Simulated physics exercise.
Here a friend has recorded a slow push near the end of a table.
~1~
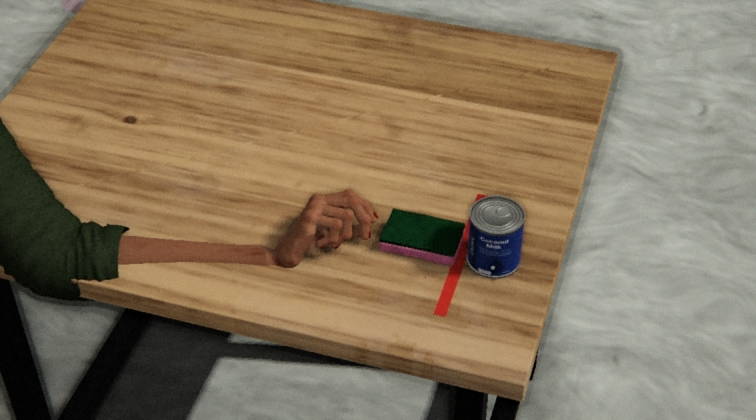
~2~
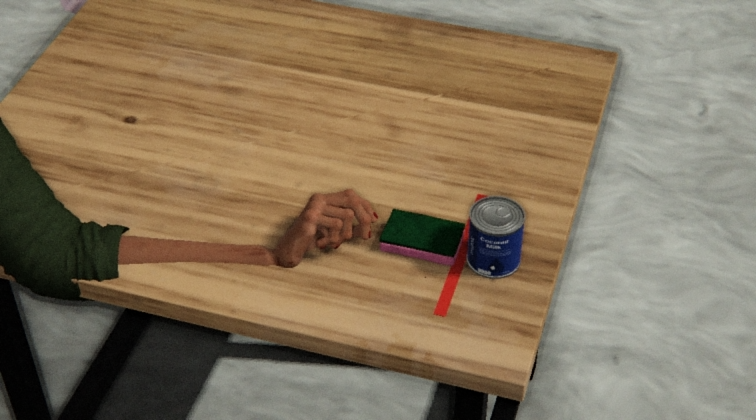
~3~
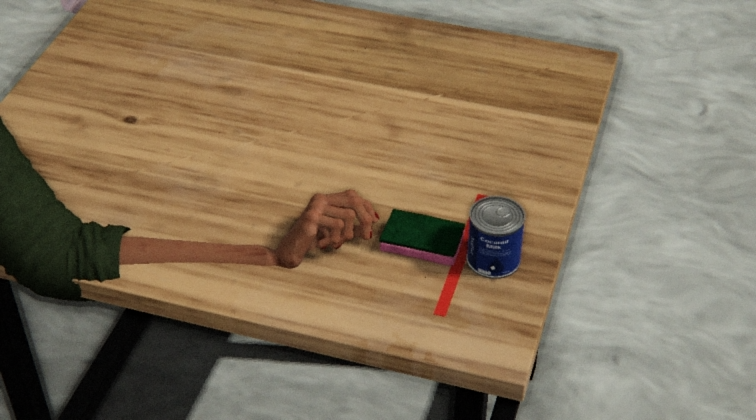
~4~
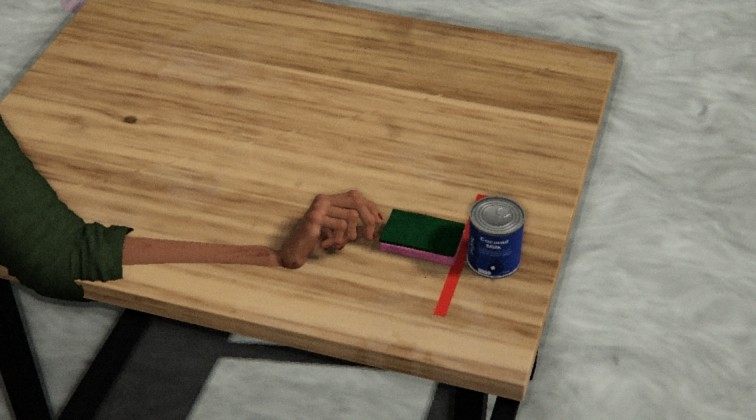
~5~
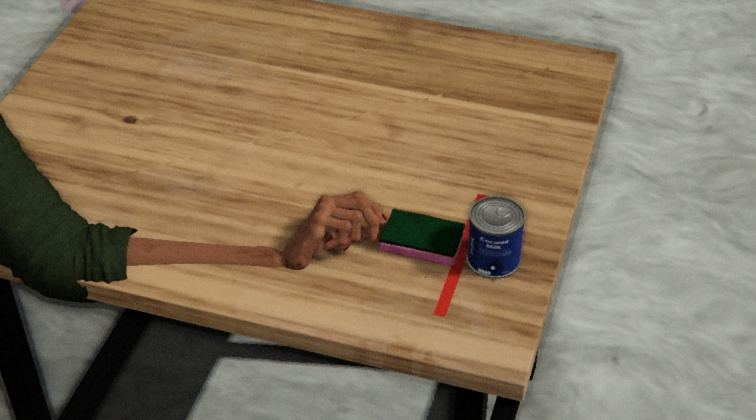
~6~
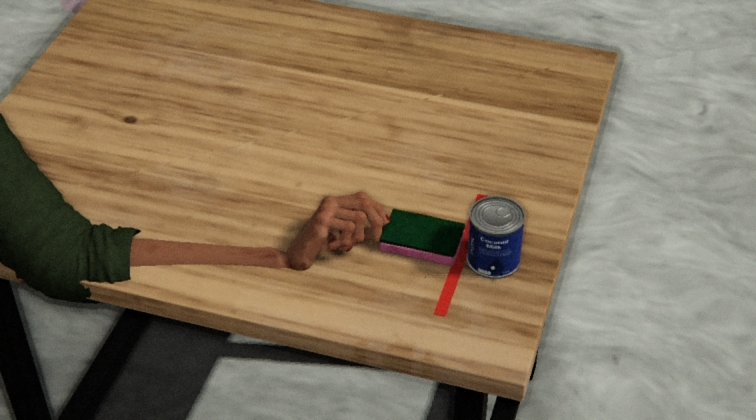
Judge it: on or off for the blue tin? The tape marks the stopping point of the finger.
Off.
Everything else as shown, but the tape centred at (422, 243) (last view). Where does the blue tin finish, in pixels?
It ends up near (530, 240).
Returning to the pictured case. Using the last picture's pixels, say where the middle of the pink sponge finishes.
(508, 256).
Then, 2.14 s on from there, blue tin turned 59° from its first pose near (605, 321).
In the end, the blue tin falls off the table.
